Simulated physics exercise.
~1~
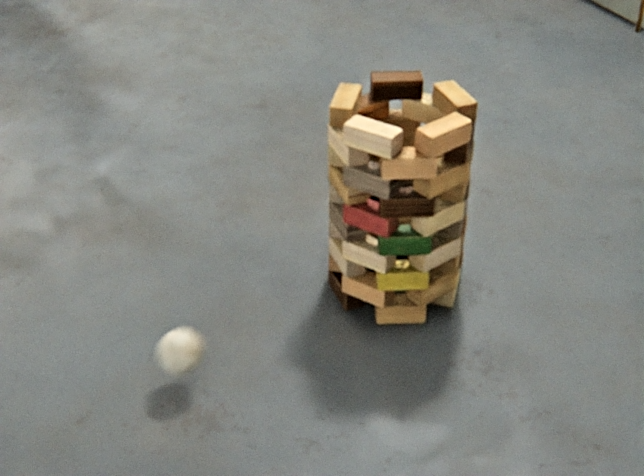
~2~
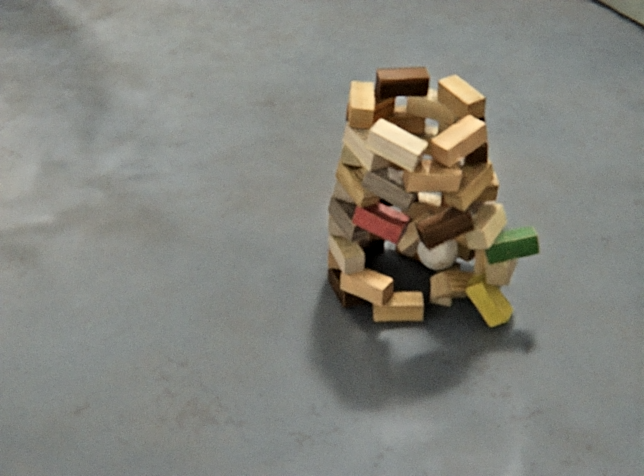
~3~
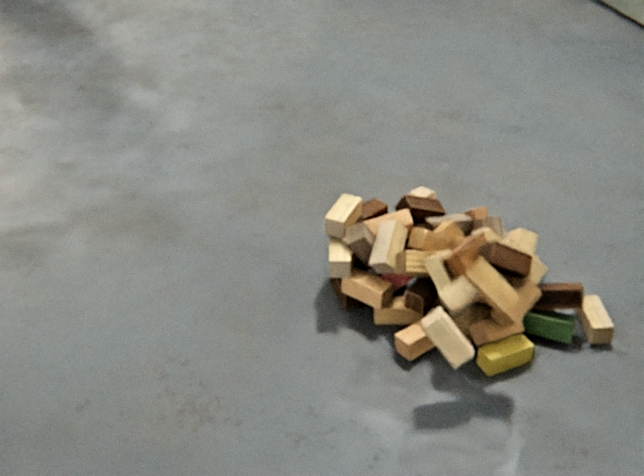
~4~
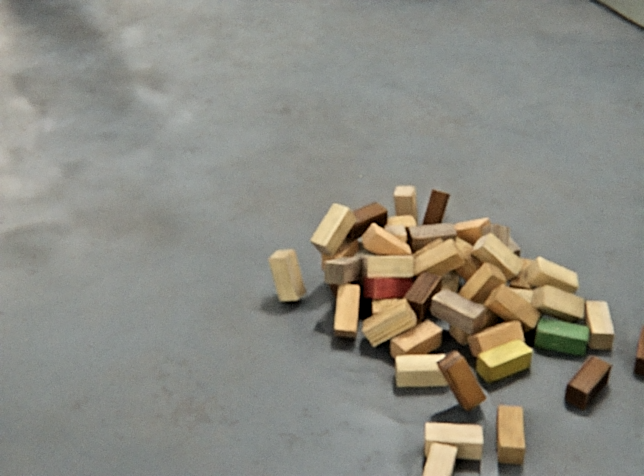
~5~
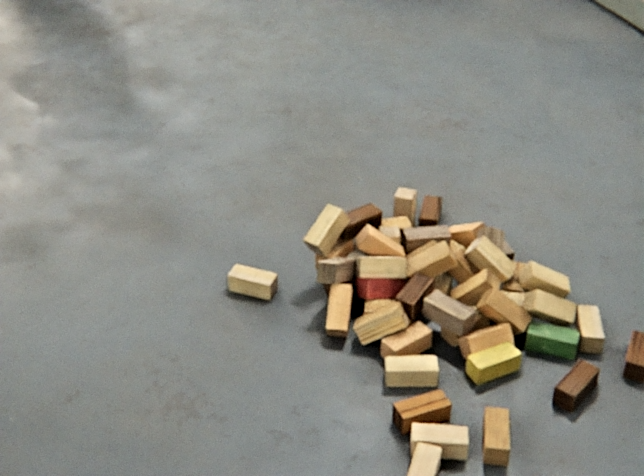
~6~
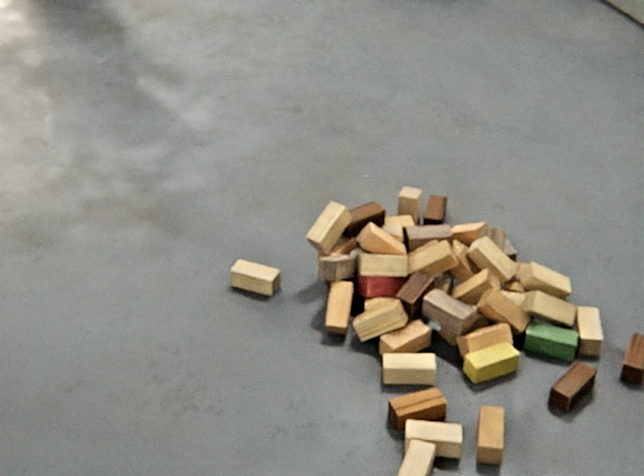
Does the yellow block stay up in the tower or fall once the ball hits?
It falls. The yellow block is knocked out of the lower part of the tower and ends up lying among the fallen blocks.
